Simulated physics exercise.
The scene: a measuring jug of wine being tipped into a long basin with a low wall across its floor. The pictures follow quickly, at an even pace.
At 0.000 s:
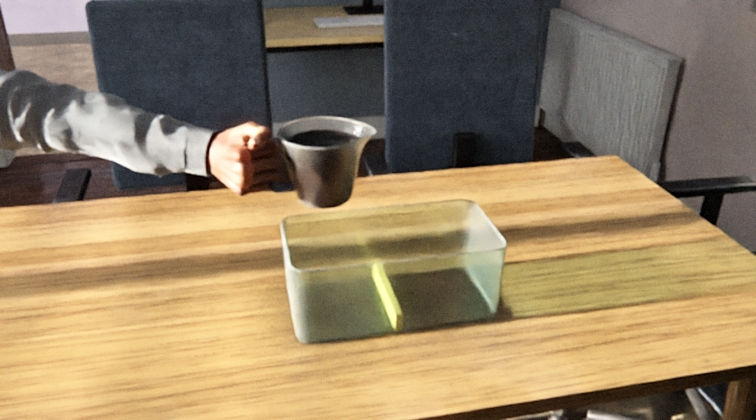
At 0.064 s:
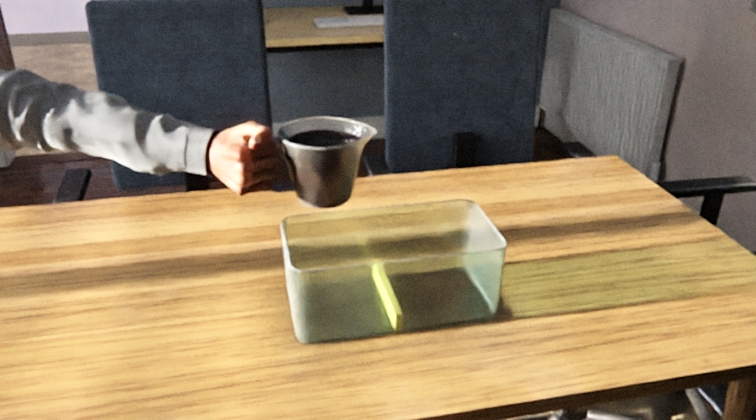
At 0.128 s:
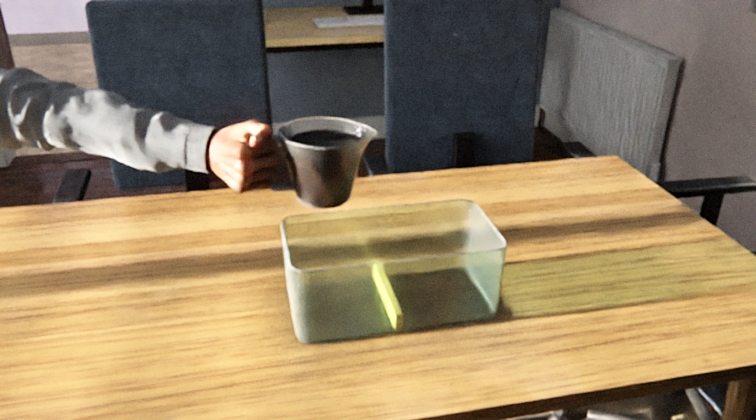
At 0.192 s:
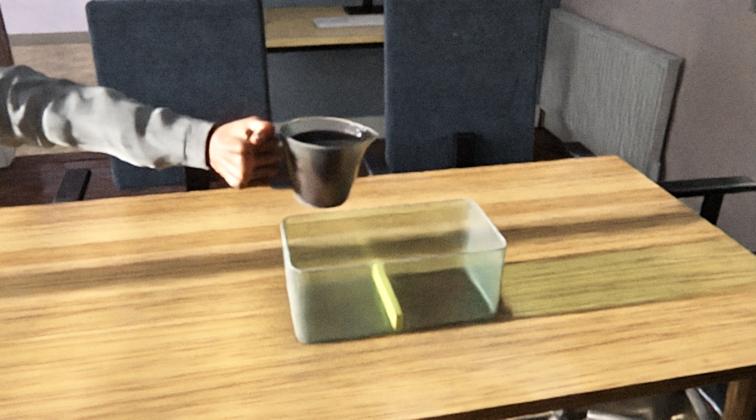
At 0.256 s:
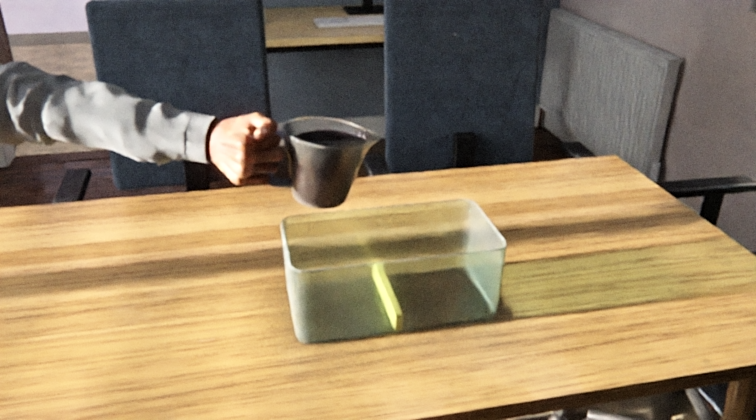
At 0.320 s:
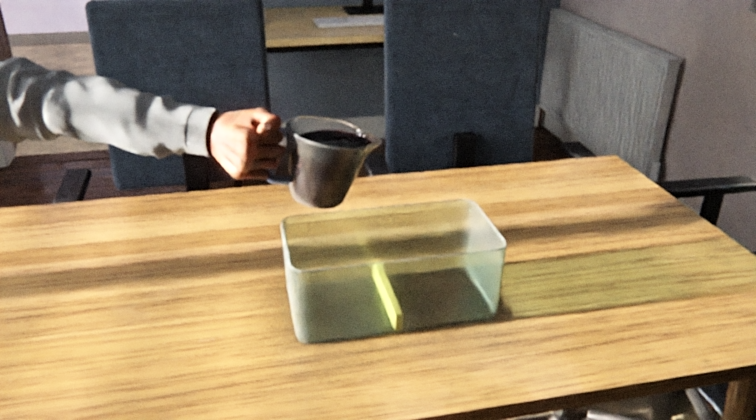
A hand in a grey sleeve reaches in from the left, holding a dark metallic jug of dark liquid above a wooden table, seen from slightly above in a room with blue-grey chairs behind. Below the jug sits a clear, greenish rectangular basin with a low yellow-green wall across its floor. The hand slowly tilts the jug slightly rightward, while the basin and camera stay still.
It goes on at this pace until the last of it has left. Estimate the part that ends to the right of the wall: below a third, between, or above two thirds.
The share right of the wall is over two thirds.
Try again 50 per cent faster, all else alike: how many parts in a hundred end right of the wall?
About 80 per cent.
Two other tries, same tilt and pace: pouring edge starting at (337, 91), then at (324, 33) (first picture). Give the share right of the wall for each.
In turn 55 and 55 in a hundred.
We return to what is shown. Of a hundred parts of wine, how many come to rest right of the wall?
Close to 85 per cent.
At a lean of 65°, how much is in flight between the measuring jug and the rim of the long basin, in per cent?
Near 20 %.
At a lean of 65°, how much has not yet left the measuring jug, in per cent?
It comes to 60 per cent or so.
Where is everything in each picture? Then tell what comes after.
Tilt 0°; pouring edge (376, 129); surface from (283, 144) to (362, 138); the long basin's rim runs from (286, 244) to (490, 223); the wall's top is at (387, 286), in the first picture.
Tilt 1°; pouring edge (376, 130); surface from (283, 144) to (362, 139), in the second picture.
Tilt 2°; pouring edge (377, 131); surface from (284, 143) to (362, 139), in the third picture.
Tilt 5°; pouring edge (378, 133); surface from (285, 144) to (363, 139), in the fourth picture.
Tilt 8°; pouring edge (380, 137); surface from (287, 144) to (367, 140), in the fifth picture.
Tilt 13°; pouring edge (382, 141); surface from (289, 144) to (371, 139), in the sixth picture.
A moment on, the measuring jug is tipped part way and 61 per cent is still to pour, 0 is left of the wall and 19 right of it.
Next, the measuring jug is tipped right over and 7 per cent is still to pour, 8 is left of the wall and 79 right of it.
Then the measuring jug is tipped right over and 0 per cent is still to pour, 14 is left of the wall and 86 right of it.
Later the measuring jug is tipped right over and 0 per cent is still to pour, 15 is left of the wall and 84 right of it.
At rest 15 per cent lies left of the wall, 84 right of it and 1 outside.
